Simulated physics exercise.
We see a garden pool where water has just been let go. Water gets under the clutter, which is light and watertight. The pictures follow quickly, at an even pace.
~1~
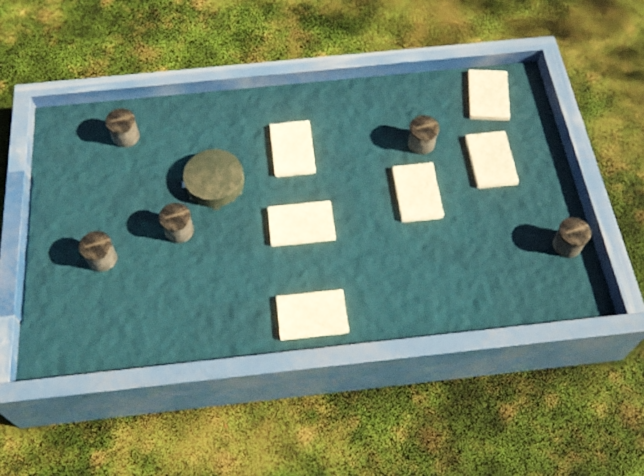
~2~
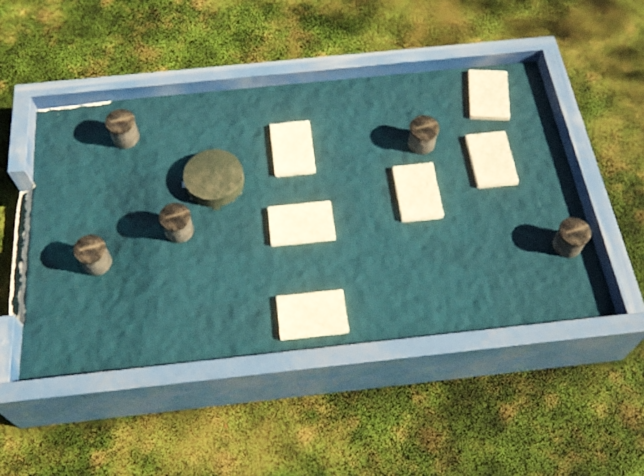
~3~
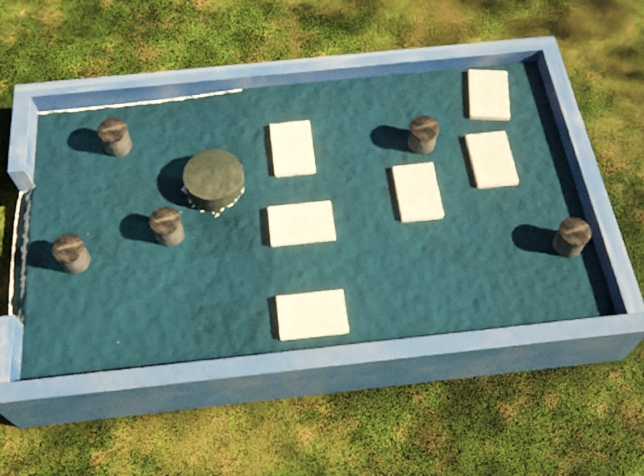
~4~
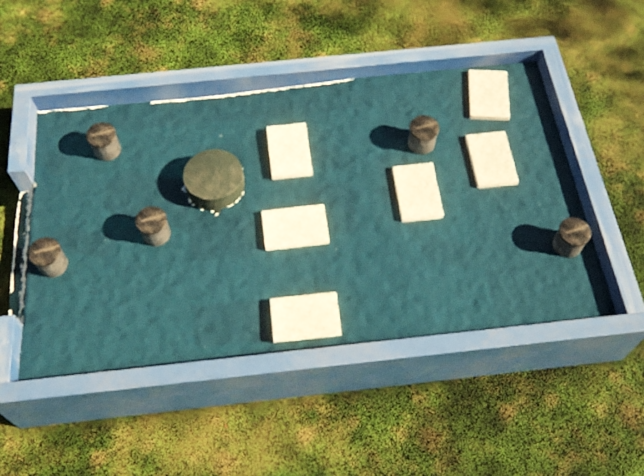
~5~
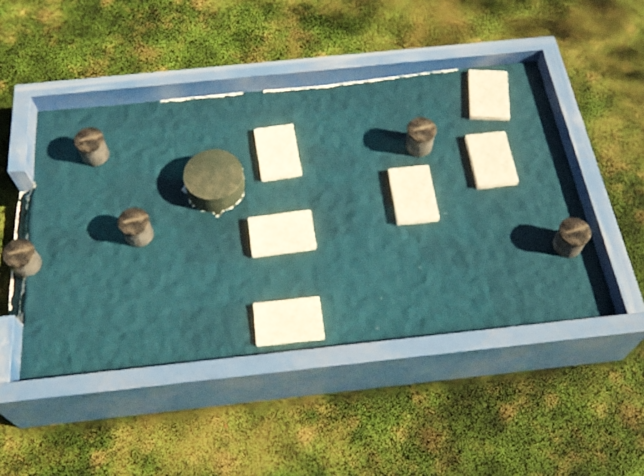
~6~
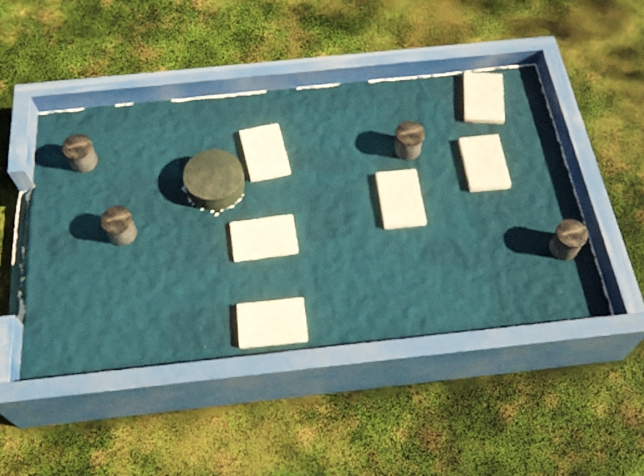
At the start, brown cylindrical objects and white slabs sit still in a blue-walled garden pool, before a gap opens in the left wall. The nearest cylinders drift left, then the middle slabs and finally the right-hand pieces, as one cylinder disappears at the gap and the large round block stays put.
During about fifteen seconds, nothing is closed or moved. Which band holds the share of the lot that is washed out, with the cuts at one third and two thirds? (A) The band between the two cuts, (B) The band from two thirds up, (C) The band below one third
Answer: A.
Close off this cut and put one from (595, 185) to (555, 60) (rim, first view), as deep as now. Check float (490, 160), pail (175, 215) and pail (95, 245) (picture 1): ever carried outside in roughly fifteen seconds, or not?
One after the other: Out, still in, inside.
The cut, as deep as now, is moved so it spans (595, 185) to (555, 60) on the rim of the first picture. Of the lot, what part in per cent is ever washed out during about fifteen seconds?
I'd guess around 60 percent.
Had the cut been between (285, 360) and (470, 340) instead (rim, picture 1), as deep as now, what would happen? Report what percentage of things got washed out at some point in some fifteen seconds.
Something like 40 percent.
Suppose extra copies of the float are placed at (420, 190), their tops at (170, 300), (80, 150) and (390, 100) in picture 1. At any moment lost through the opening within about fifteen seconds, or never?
Note - in order: Out of the scene / out of the scene / retained.
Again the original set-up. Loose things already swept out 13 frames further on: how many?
Tally: 3.
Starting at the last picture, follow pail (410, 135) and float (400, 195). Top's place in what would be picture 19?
Close to (348, 148) and (330, 216).
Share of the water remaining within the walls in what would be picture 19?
Roughly 66 in a hundred.
A moment on, 1 of 11 are out; 10 afloat.
Next, 3 of 11 are out; 8 afloat.
Later, 4 of 11 are out; 7 afloat.
In the end, 5 of 11 are out; 6 afloat.
